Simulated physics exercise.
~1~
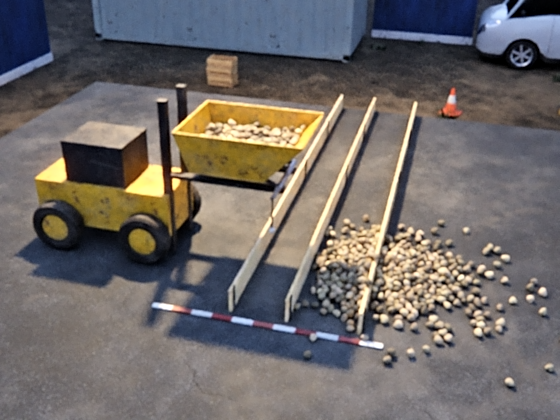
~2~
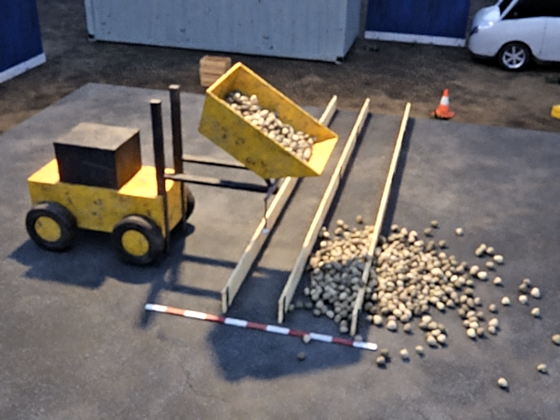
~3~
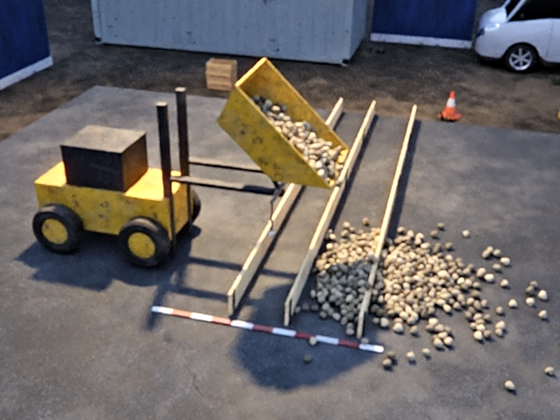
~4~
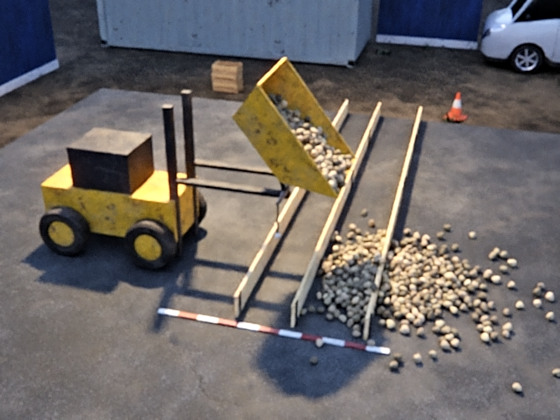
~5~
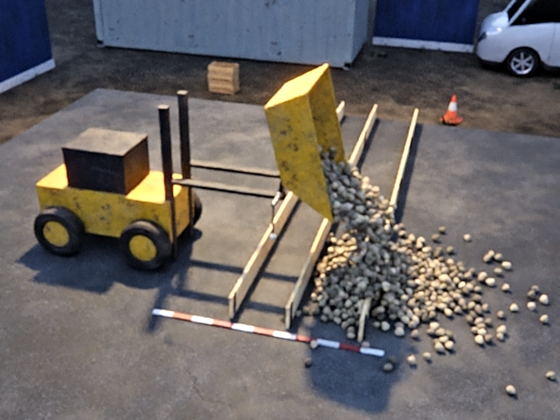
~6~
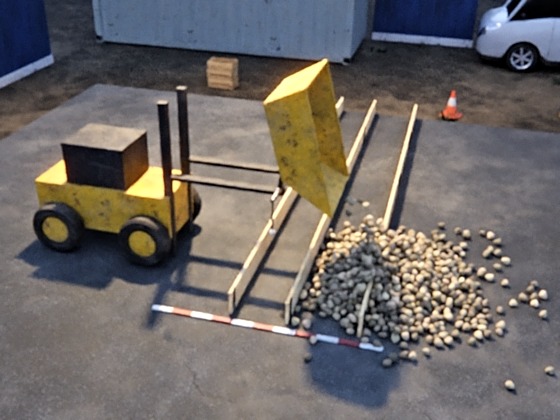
A yellow wheeled machine with a black box on top stands at the left of a dark paved yard, seen from above, holding a yellow skip of pale, rounded stones. Three long boards lie beside it, with a striped staff across their near ends and a stone heap around the rightmost board; containers, a crate, an orange cone and a white vehicle stand behind. The skip tips rightward, pauses with its load still inside, then tilts steeply. Stones pour onto the heap, spreading around and past the last board, until the skip hangs empty above a larger pile.
